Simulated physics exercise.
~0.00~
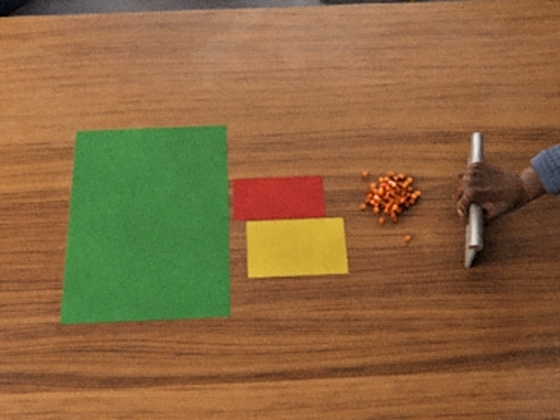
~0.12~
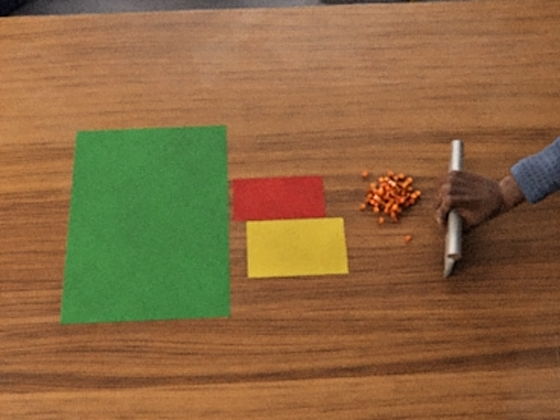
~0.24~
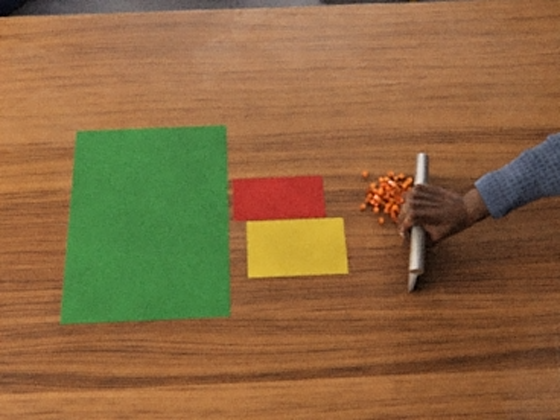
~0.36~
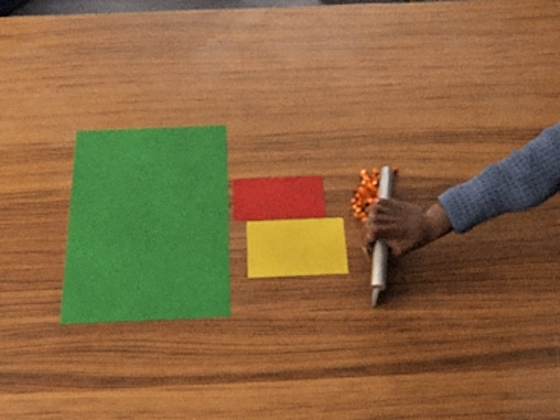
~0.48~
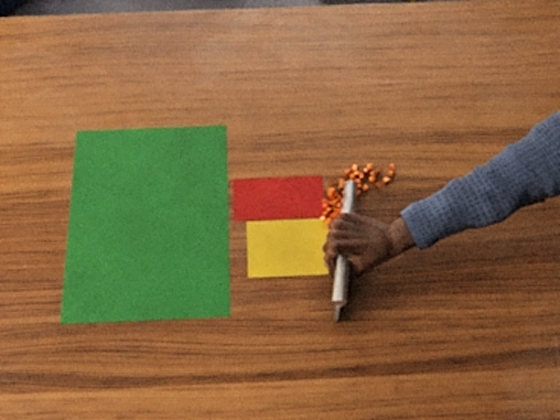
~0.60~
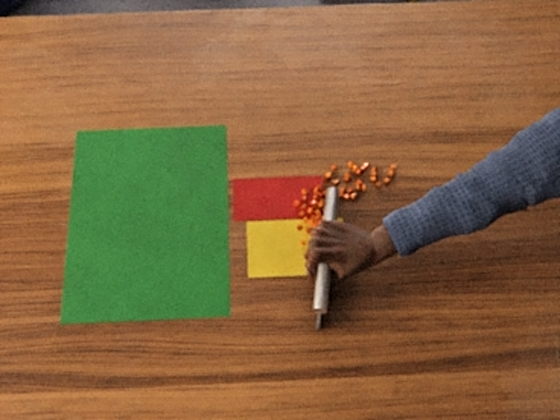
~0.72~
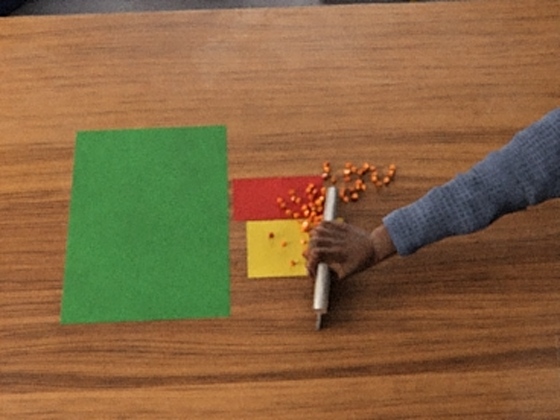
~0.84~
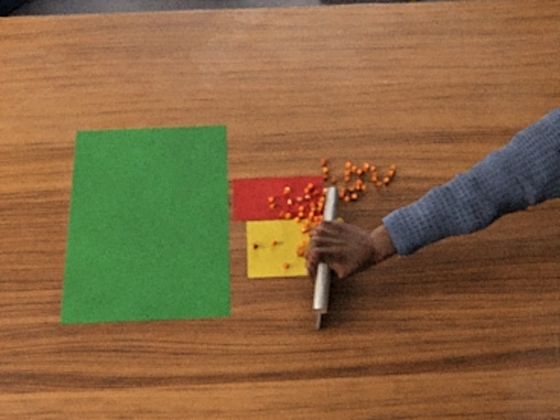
A hand-held scraper moves left across a wooden table and pushes a pile of orange carrot cubes toward paper mats, then stops over the yellow mat's edge, leaving pieces scattered on the red and yellow mats and the bare wood, with none on the green.
